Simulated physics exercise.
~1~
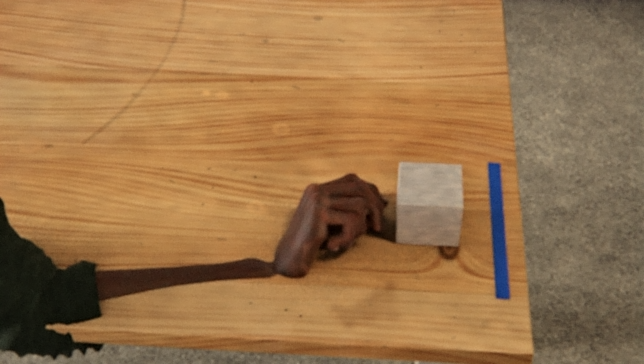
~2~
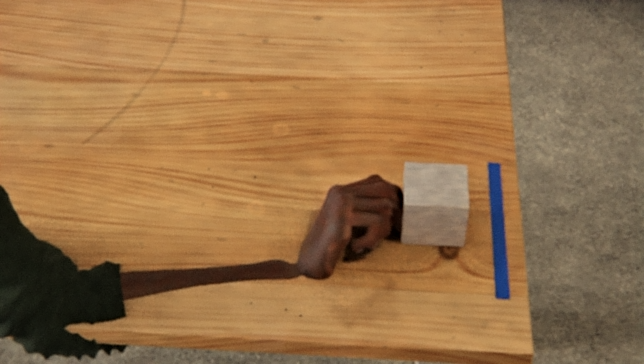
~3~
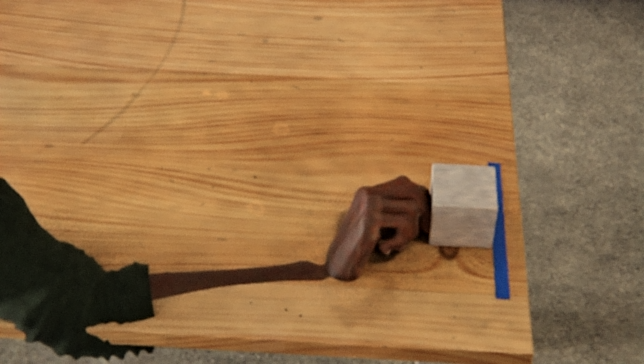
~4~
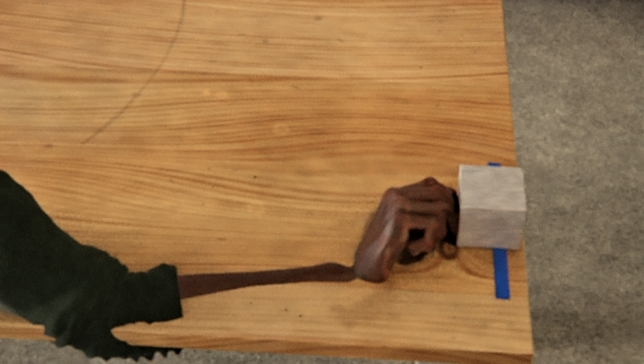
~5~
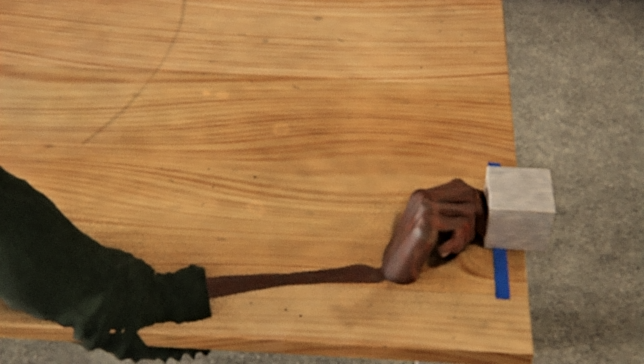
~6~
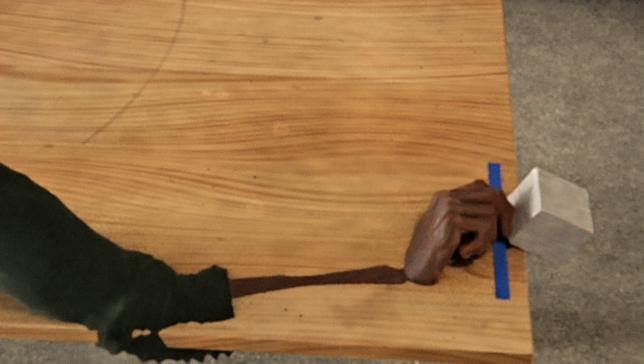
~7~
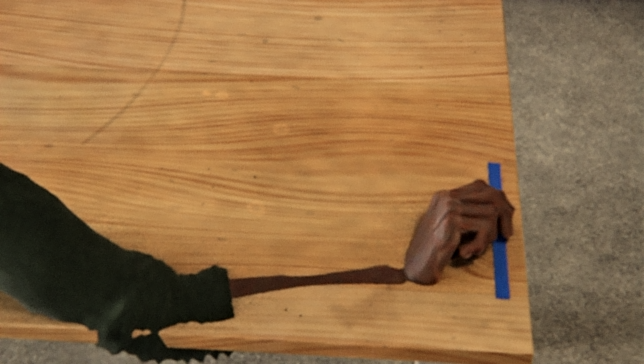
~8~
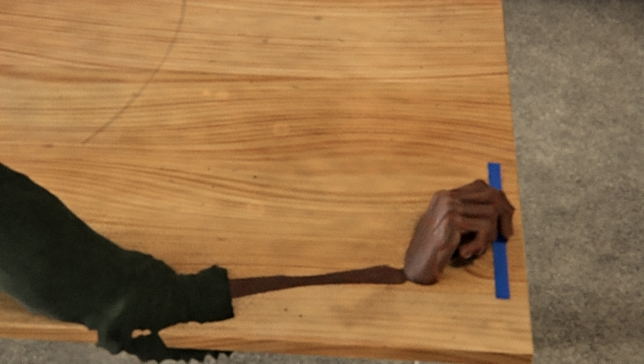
A light wooden table is seen from above, its right edge bordering a rough grey floor. A dark hand in a dark green sleeve reaches in from the lower left, its knuckles behind a pale whitish block, with a strip of blue tape lying near the table's right edge. The hand pushes the block steadily right, onto the tape and then past it until it juts over the edge. The block tilts and tips outward, then drops off the table and out of sight. The hand stays resting over the tape, with no block left on the table.
